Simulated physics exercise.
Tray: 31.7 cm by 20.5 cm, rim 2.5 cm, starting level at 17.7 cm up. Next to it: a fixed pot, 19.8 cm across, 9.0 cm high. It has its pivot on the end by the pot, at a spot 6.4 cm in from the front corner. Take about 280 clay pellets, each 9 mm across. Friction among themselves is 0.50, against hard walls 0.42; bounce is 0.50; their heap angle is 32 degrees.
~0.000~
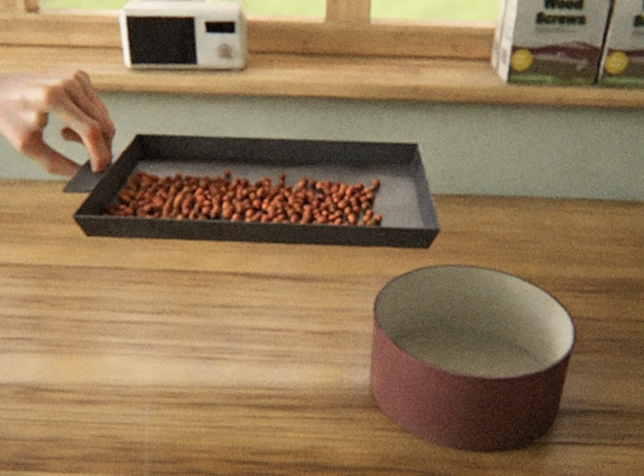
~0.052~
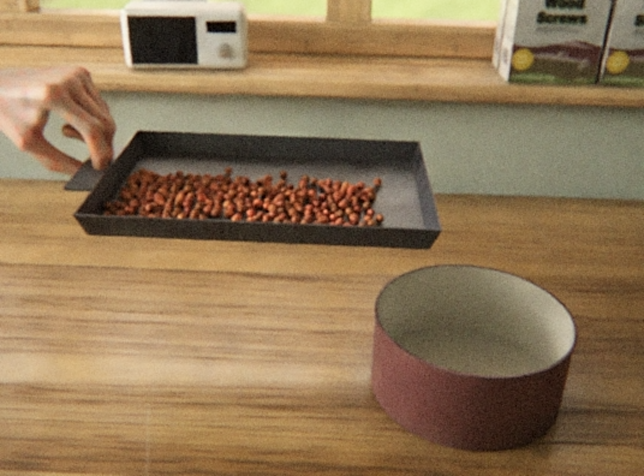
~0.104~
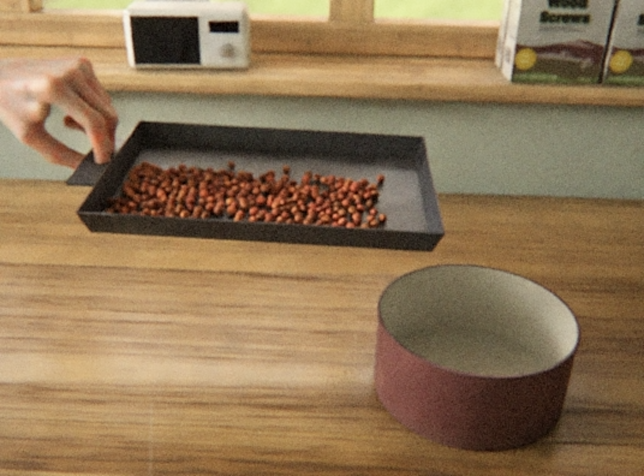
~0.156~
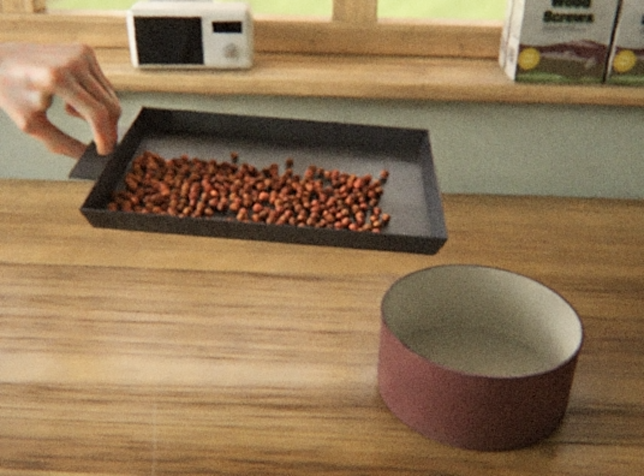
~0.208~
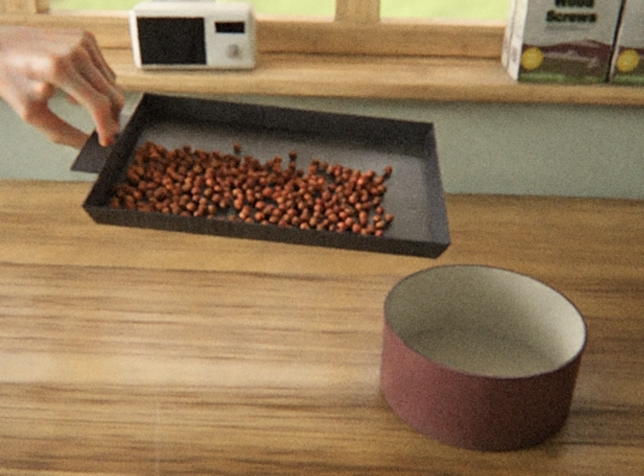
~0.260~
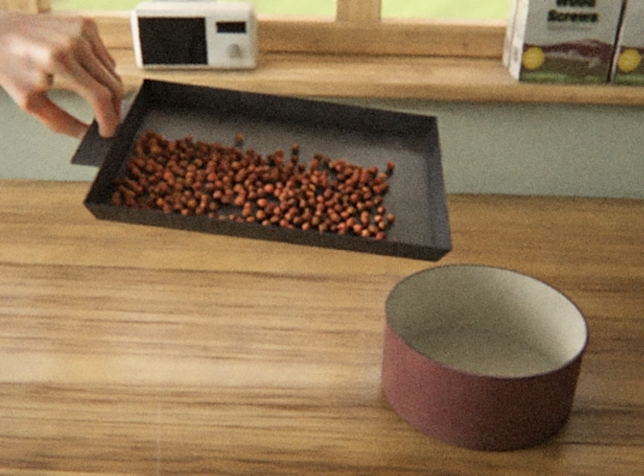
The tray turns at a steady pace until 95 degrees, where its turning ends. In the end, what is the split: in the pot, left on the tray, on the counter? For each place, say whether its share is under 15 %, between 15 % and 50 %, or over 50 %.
At the end, pot: A noticeable amount. Tray: Only a little. Counter: The main mass.
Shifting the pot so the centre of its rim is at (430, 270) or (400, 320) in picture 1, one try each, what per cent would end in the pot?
Estimates: 10 % and 70 %, in that order.
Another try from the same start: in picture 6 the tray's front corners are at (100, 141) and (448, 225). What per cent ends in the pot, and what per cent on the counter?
Pot 65; counter 35.
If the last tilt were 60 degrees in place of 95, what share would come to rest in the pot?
That would give about 0 per cent.
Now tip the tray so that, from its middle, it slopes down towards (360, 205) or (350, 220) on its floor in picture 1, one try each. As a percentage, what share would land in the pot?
About 75 and 100 per cent.
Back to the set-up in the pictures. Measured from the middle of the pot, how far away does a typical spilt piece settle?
I'd say around 16 centimetres.
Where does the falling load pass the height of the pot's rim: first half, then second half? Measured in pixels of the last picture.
Around (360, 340), then (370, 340).
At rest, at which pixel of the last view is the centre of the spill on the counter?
(355, 439), about.
Then, at 0.74 s, tilt 54 degrees; the tray holds 100 %, the pot 0 %.
After 1.05 s, tilt 78 degrees; the tray holds 100 %, the pot 0 %.
After 1.47 s, tilt 95 degrees; the tray holds 5 %, the pot 30 %.
At rest (2.2 s), pot 35 %, tray 0 %, counter 65 %.
